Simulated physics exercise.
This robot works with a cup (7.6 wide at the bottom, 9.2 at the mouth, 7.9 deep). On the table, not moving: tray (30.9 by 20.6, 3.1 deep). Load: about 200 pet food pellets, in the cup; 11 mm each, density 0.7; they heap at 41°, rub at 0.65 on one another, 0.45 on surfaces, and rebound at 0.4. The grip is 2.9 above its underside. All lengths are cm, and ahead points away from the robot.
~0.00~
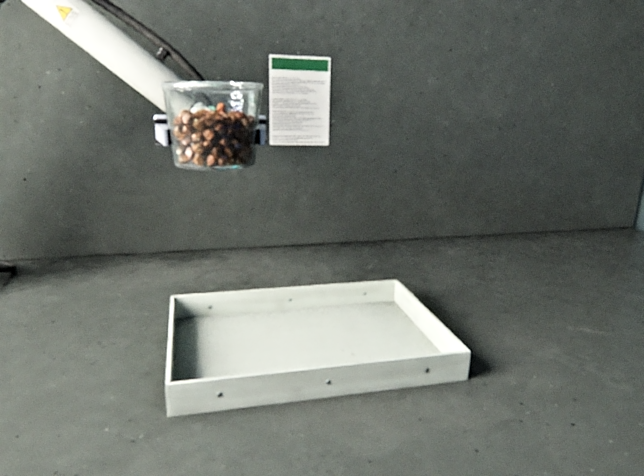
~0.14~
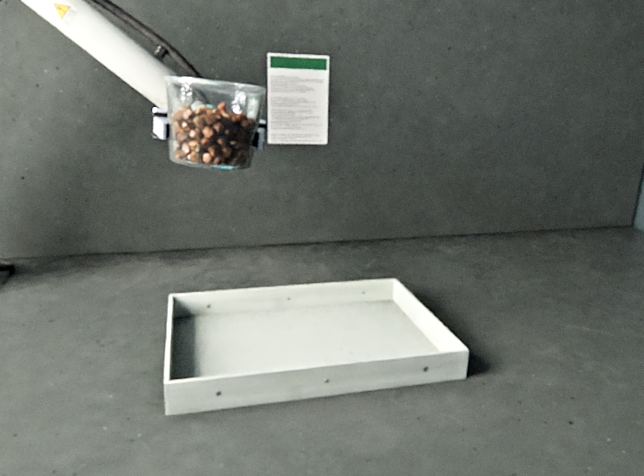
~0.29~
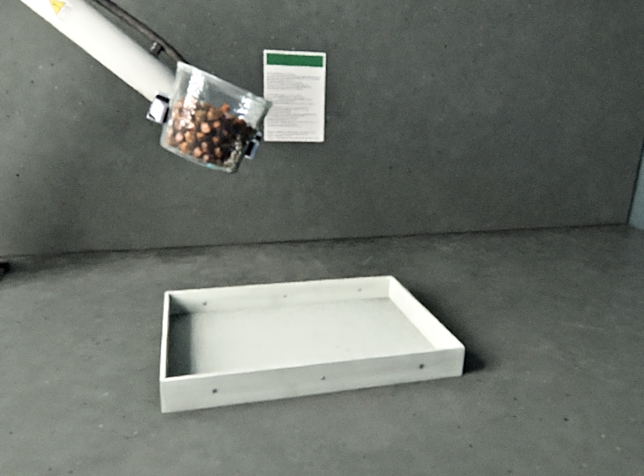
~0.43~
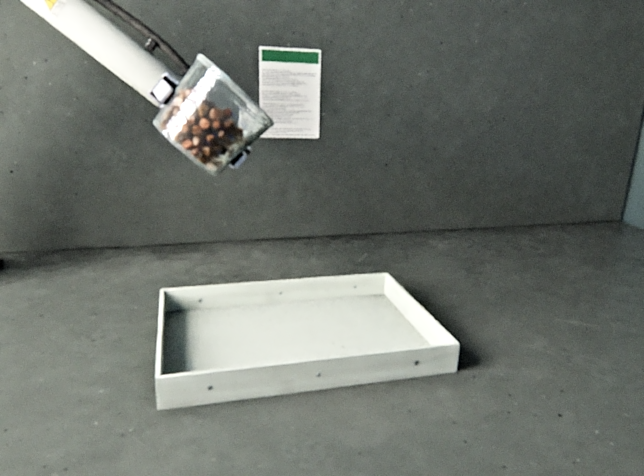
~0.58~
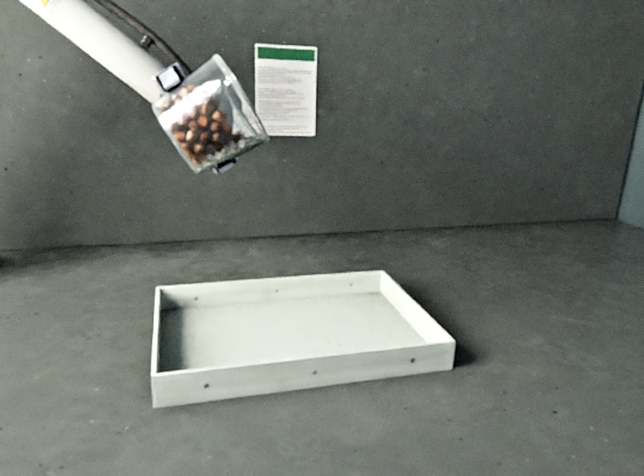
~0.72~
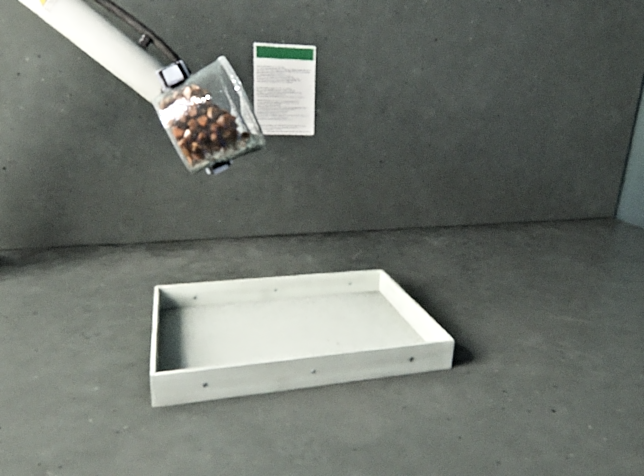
A white robot arm reaches in from the upper left, seen from the front and slightly above, in a plain dark grey space. It holds a clear cup partly filled with brown pellets, above a shallow off-white tray on the floor, with a green-topped white notice behind. The cup tilts steadily rightward, the pellets shifting inside it, while the view drifts slightly and the tray stays put.
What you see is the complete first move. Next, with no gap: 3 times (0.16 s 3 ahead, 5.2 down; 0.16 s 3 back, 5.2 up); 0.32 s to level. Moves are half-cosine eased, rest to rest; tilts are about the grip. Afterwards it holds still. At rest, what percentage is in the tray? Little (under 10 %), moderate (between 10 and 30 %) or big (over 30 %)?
A little share, under 10 %, ends in the tray.
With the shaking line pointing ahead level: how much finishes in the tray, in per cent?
Some 40 per cent.
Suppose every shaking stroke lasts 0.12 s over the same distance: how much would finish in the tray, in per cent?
It would be near 10 per cent.
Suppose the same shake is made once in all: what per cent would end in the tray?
It would be near 0 per cent.
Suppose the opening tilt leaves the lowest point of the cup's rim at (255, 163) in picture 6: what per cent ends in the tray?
Some 20 per cent.
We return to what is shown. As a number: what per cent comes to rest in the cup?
About 100 per cent.
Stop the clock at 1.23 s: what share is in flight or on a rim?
Some 0 per cent.
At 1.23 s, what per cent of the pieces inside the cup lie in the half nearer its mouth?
Roughly 30 per cent.
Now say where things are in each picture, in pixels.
Cup middle at (214, 126), level; upper third of the load around (216, 120), from x 175 to 250, top at y 105; 201 in the cup, in the first picture.
Cup middle at (214, 124), tilted 6° forward; upper third of the load around (212, 118), from x 175 to 250, top at y 105, in the second picture.
Cup middle at (213, 122), tilted 22° forward; upper third of the load around (205, 115), from x 170 to 250, top at y 100, in the third picture.
Cup middle at (211, 121), tilted 43° forward; upper third of the load around (199, 111), from x 165 to 245, top at y 90, in the fourth picture.
Cup middle at (209, 121), tilted 59° forward; upper third of the load around (195, 106), from x 165 to 240, top at y 85, in the fifth picture.
Cup middle at (208, 121), tilted 65° forward; upper third of the load around (194, 109), from x 165 to 245, top at y 90; 201 in the cup, in the sixth picture.
After 1.23 s, tilted 65° forward, highest piece 24 above the table; 201 in the cup.
After 1.74 s, tilted 59° forward, highest piece 29 above the table; 201 in the cup.
After 2.20 s, level, highest piece 30 above the table; 201 in the cup.
After 3.25 s, level, highest piece 30 above the table; 201 in the cup.
At rest, 201 in the cup. That is 0 % in the tray.
